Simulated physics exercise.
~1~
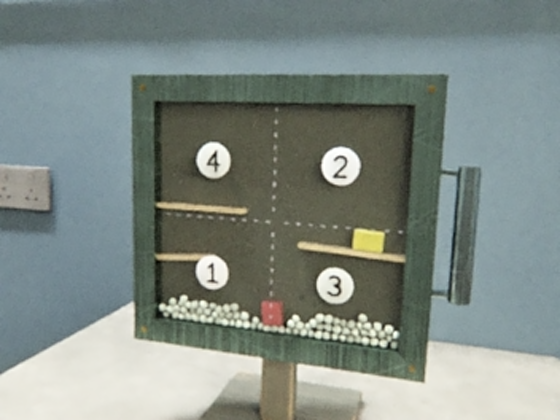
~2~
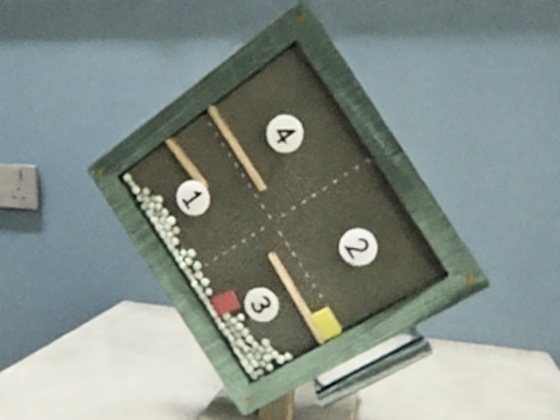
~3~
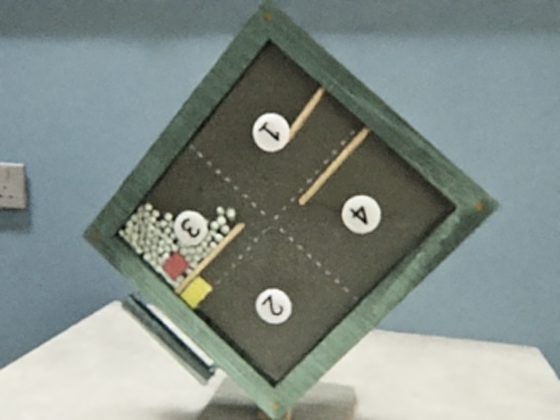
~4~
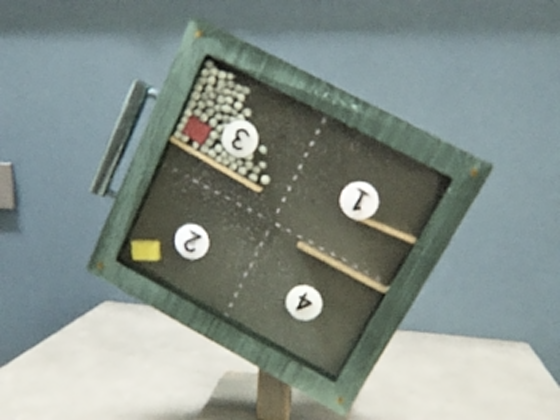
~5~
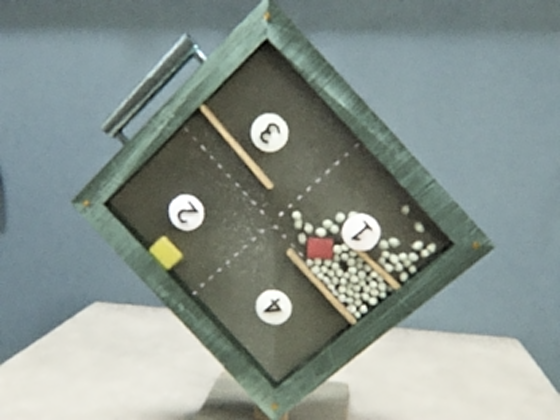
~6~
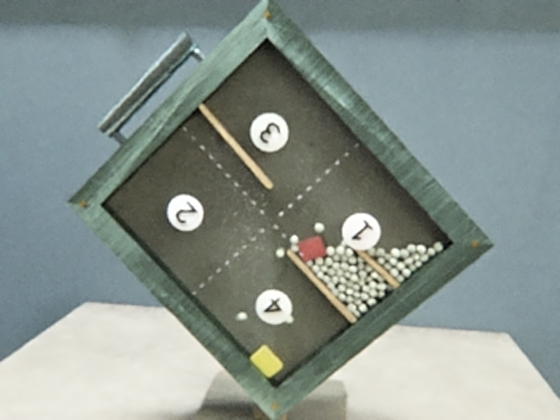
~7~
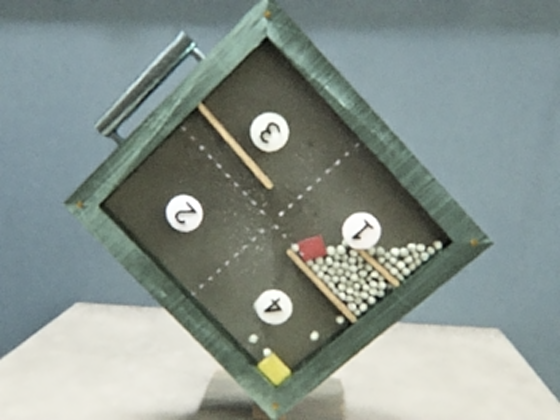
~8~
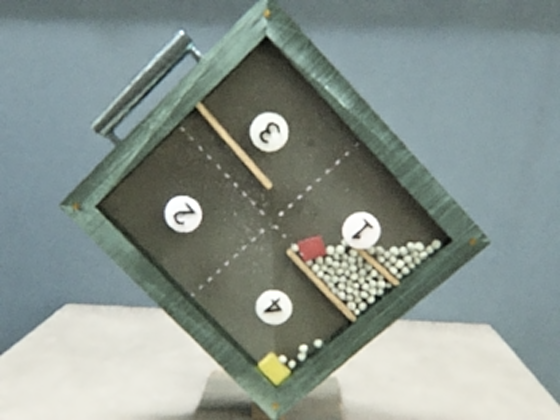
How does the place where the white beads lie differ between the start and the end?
At the start the beads are spread in a low layer along the bottom of the case, across quarters one and three. At the end most are heaped in quarter one at the lower right, with a few in quarter four near the bottom corner.
